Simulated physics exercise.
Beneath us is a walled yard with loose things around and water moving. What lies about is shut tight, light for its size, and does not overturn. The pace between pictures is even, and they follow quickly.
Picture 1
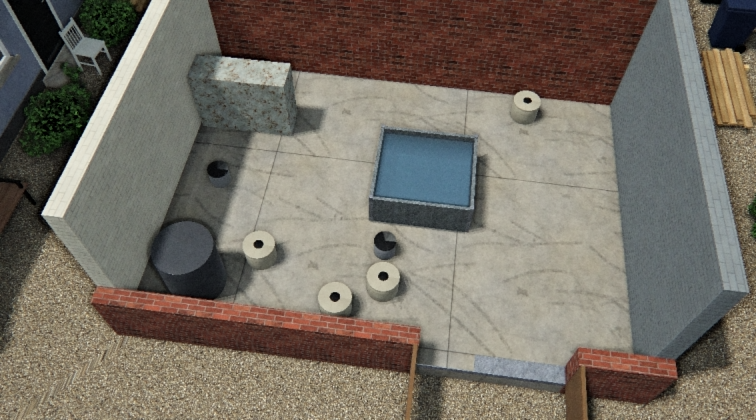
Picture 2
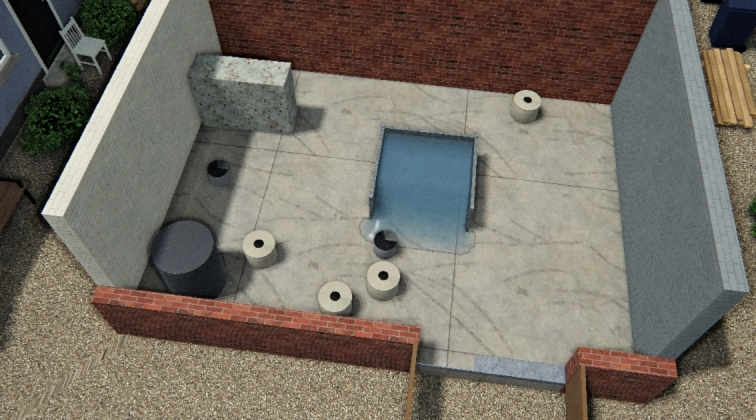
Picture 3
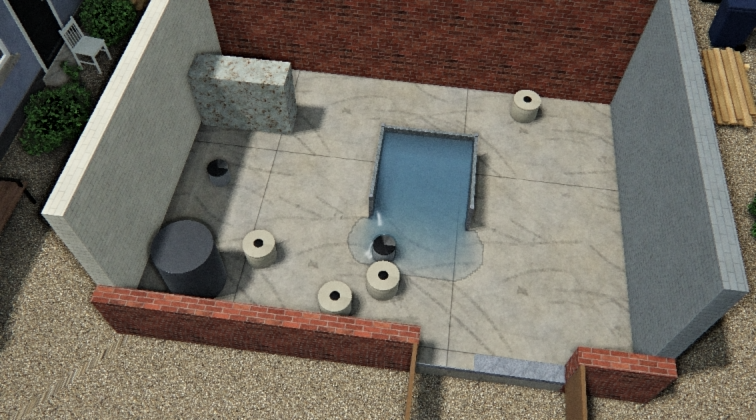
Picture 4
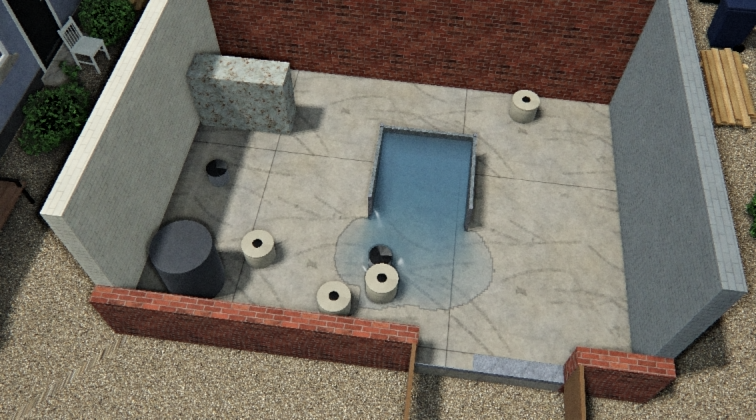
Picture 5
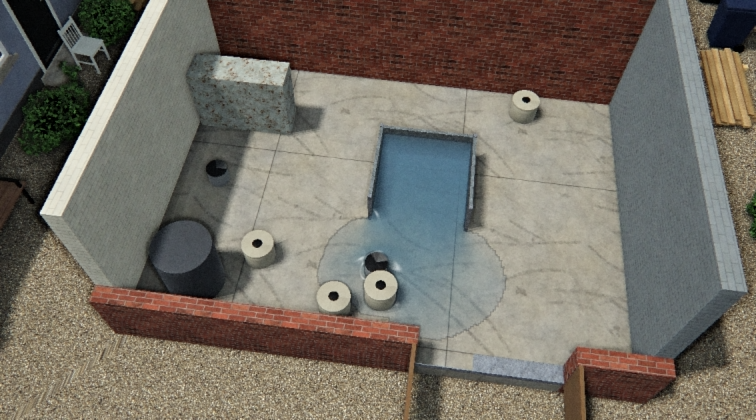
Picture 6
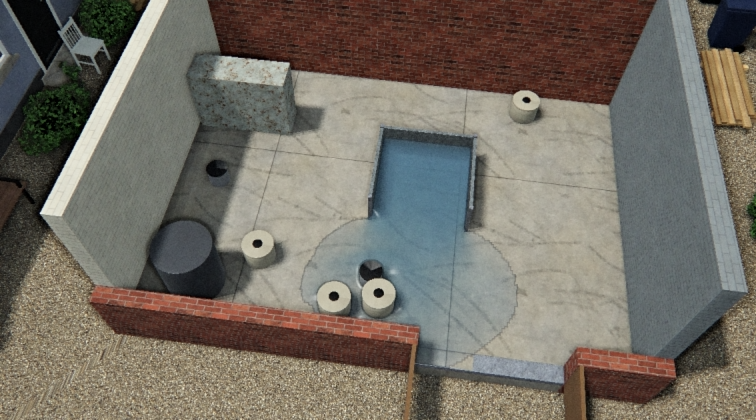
A walled yard held a raised tank whose near side opened, and water spread across the floor, pushing a small dark pail forward and slightly left before a pale round tub shifted a little too.
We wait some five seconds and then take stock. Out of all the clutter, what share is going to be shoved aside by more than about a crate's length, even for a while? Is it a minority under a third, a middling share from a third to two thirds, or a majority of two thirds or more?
A middling share.
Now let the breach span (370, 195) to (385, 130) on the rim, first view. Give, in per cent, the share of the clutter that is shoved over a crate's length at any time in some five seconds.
Estimate: Roughly 30 per cent.
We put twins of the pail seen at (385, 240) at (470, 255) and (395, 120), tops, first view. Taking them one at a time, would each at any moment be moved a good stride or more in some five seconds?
Going by the order given: Pushed clear, stays in place.
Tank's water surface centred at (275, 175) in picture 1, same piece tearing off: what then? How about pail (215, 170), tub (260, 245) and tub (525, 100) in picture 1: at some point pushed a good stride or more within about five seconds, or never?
Covered the distance, covered the distance, short of it.
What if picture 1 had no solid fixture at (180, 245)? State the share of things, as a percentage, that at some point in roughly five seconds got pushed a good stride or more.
Something like 40 percent of the things.
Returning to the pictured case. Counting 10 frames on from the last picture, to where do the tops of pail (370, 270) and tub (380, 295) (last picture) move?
The tops should be near (285, 270) and near (303, 286).
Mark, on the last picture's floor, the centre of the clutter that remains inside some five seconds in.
About (298, 181).
A moment on, 2 of 7 are well off their spots; 1 afloat.
Next, 3 of 7 are well off their spots; 2 afloat.
Later, 4 of 7 are well off their spots; 0 afloat.
In the end, 4 of 7 are well off their spots, and 4 have been at some point; 0 afloat.
